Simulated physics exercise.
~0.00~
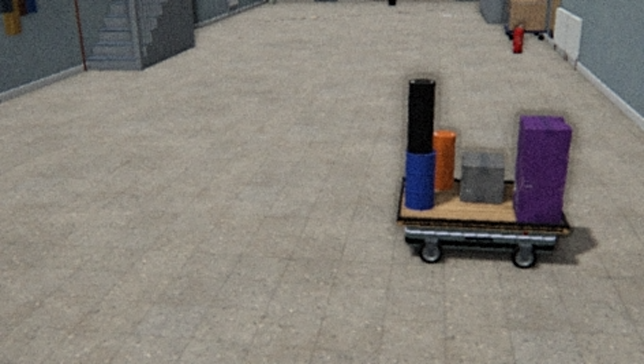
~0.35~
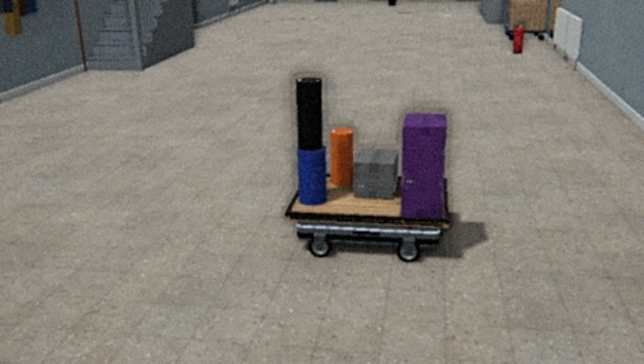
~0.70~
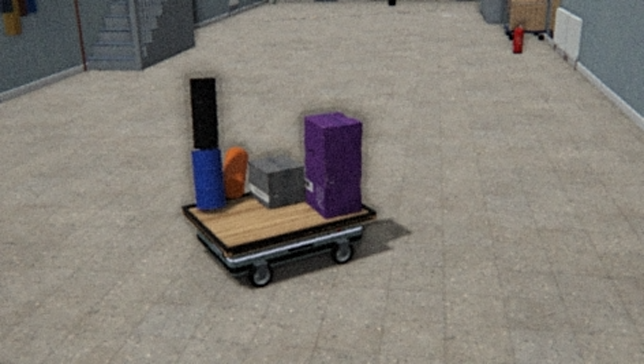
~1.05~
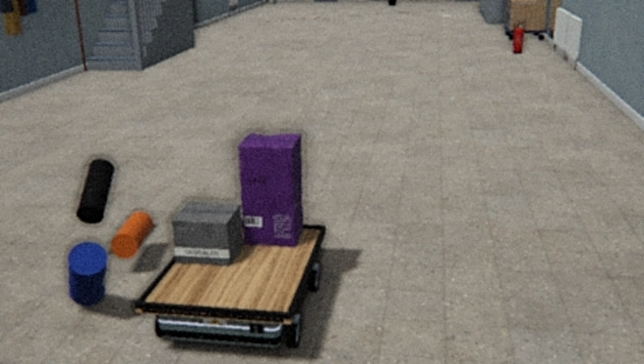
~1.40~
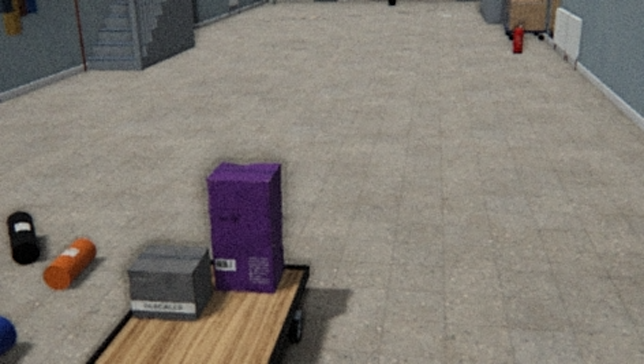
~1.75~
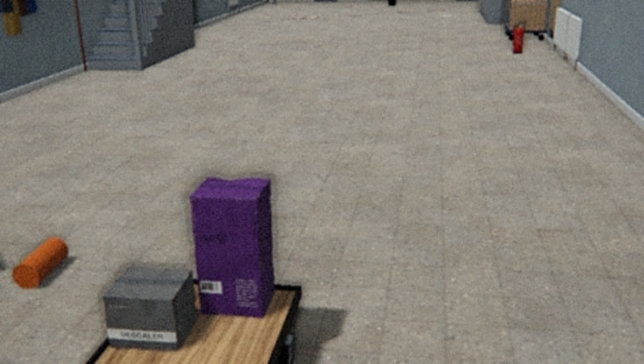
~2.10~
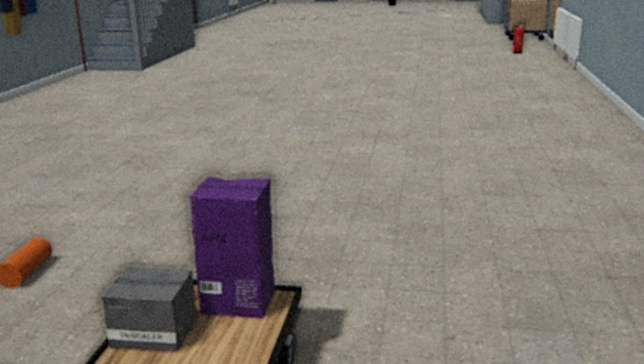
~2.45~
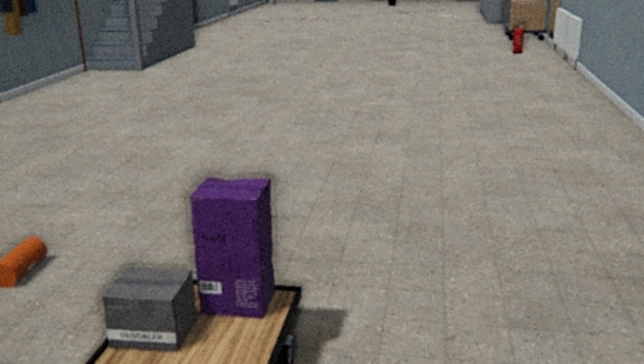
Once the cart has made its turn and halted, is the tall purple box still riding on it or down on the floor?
The purple box is still riding on the cart, standing upright beside the grey box. Only the three canisters go over the side.
A loaded cart rolls left, turns nearer, spills three canisters and halts still carrying two boxes.
